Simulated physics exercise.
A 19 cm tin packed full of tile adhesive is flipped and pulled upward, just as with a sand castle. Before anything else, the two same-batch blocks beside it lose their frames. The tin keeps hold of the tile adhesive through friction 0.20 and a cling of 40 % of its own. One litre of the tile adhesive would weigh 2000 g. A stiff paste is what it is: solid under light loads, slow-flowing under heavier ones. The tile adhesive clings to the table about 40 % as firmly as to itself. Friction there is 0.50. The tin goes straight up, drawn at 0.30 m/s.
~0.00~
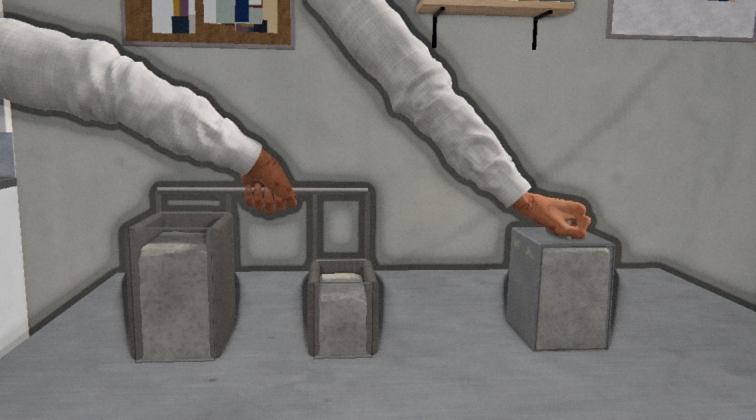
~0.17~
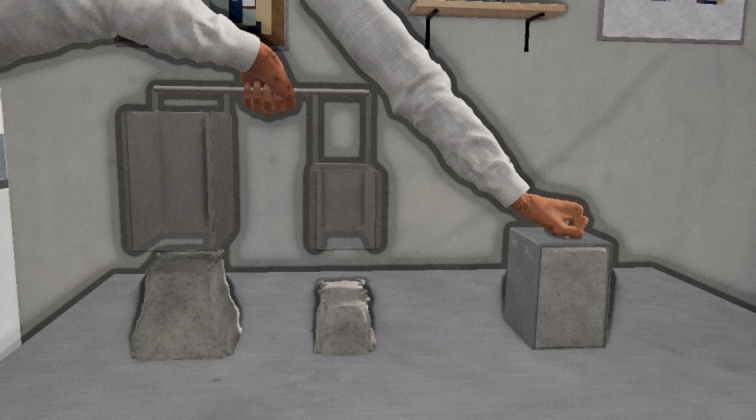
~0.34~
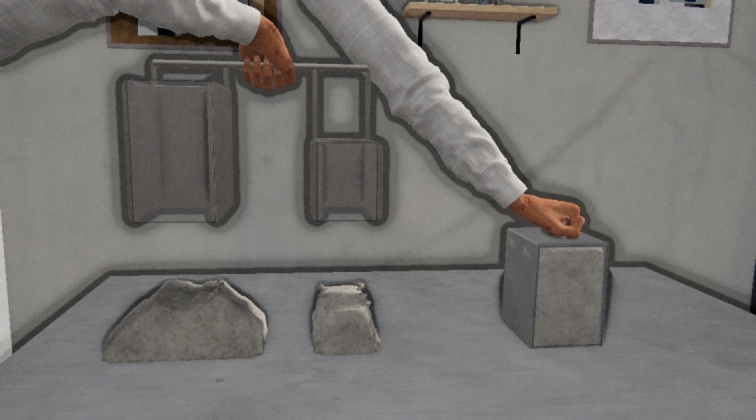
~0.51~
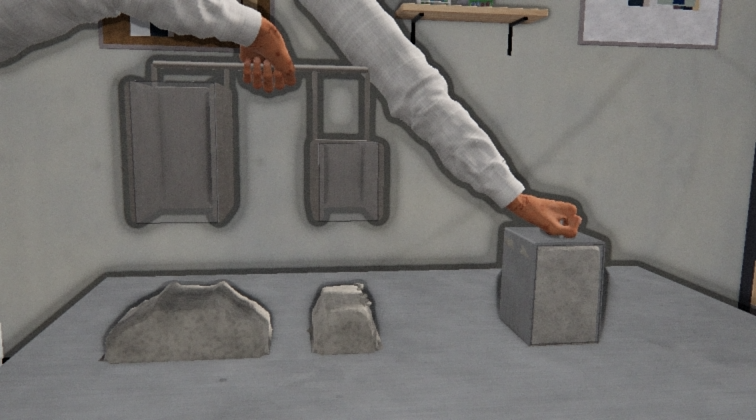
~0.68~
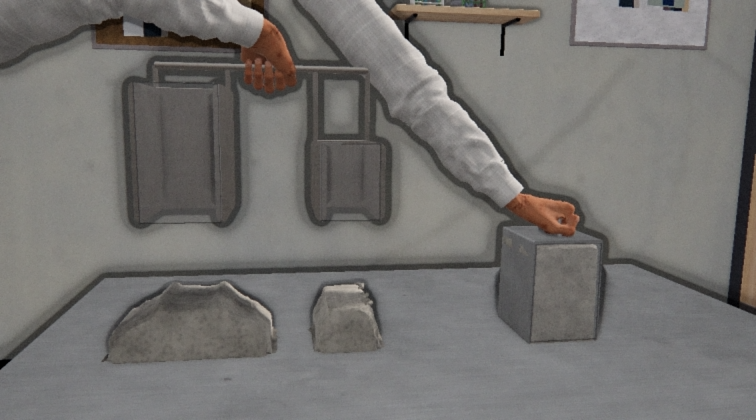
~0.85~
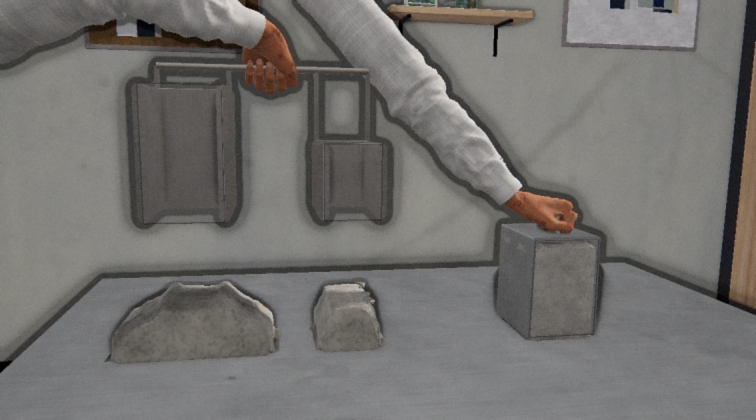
A hand lifts a joined frame off two gray blocks, which slump and widen.
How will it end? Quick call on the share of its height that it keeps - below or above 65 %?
Below, I would say.
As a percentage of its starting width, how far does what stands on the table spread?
Near 240 % by the end.
After 1.15 s, the tin is up by 9.0 cm.
After 1.51 s, the tin is up by 20 cm; what stands on the table is 56 % of the tin's depth.
After 1.87 s, the tin is up by 30 cm; what stands on the table is 56 % of the tin's depth.
After 2.23 s, the tin is up by 31 cm; what stands on the table is 55 % of the tin's depth.
After 2.33 s, at the end, the tin is up by 31 cm; what stands on the table is 55 % of the tin's depth.
